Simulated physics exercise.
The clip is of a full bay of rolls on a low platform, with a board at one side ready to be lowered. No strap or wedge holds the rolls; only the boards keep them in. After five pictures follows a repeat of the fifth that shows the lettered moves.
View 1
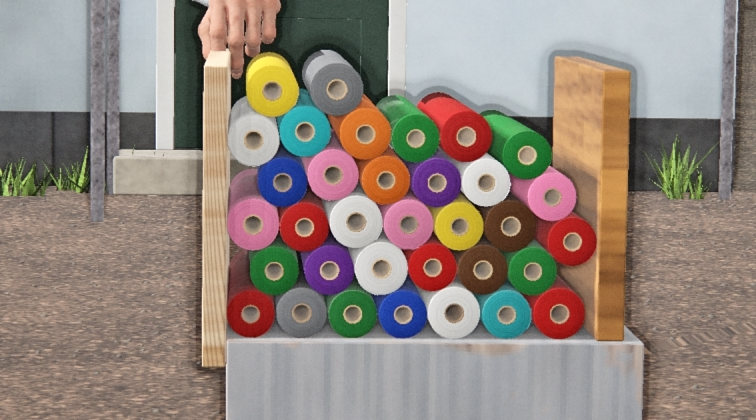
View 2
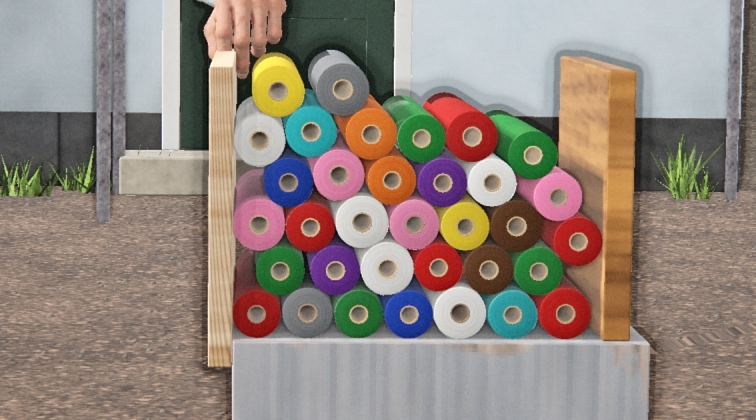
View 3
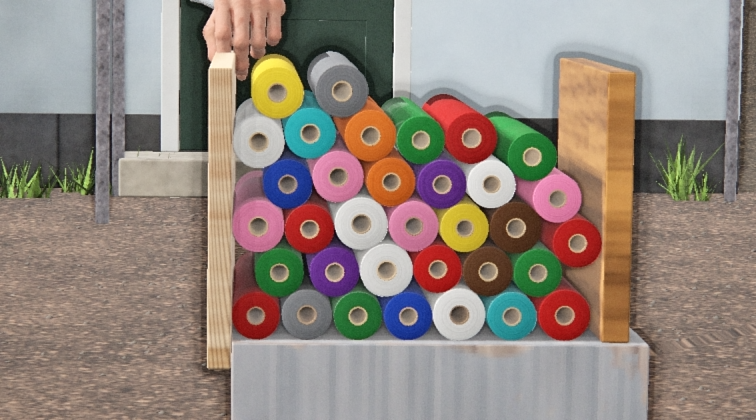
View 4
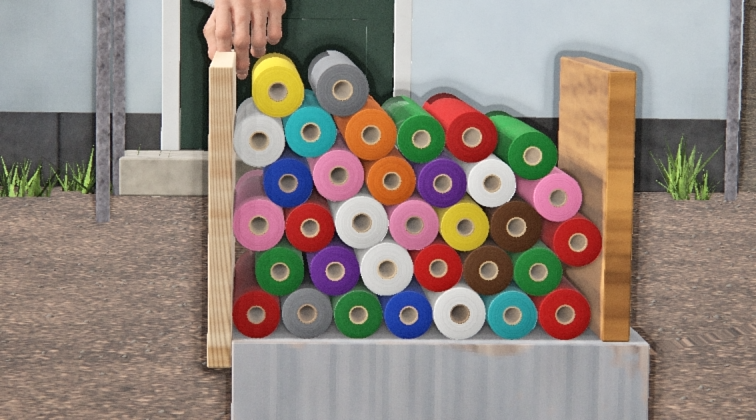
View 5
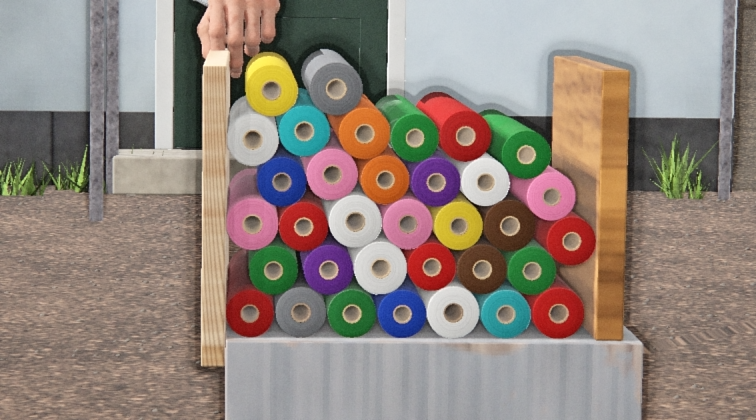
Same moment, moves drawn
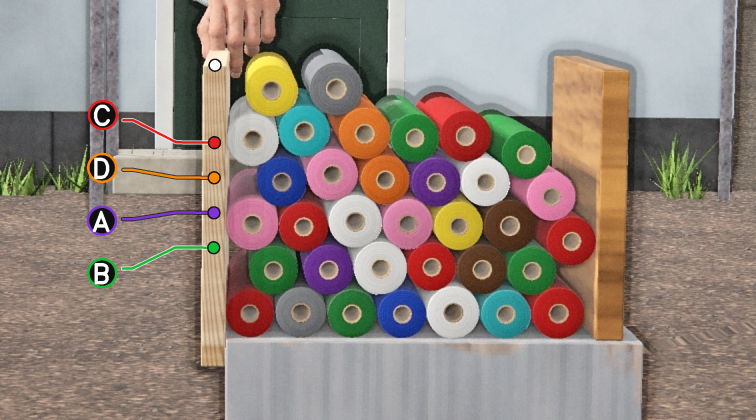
A hand gripping the top of a wooden board beside stacked colourful rolls on a low platform, everything staying almost still.
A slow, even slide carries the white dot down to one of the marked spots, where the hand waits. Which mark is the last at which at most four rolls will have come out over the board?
Down to B.
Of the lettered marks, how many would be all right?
Four of the four.
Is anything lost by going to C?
No, at C.
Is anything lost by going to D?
No, at D.
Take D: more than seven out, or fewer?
It loses fewer than seven.
On the marked copy, A at (213, 213); B at (213, 248); C at (214, 143); D at (214, 178); the white dot at (215, 65).
With B. Early on, top of the board (226, 147).
Further on, top of the board (226, 241).
At the end, top of the board (226, 247), two out over the board.
As for the rest, A two out over the board; C none out over the board; D none out over the board.
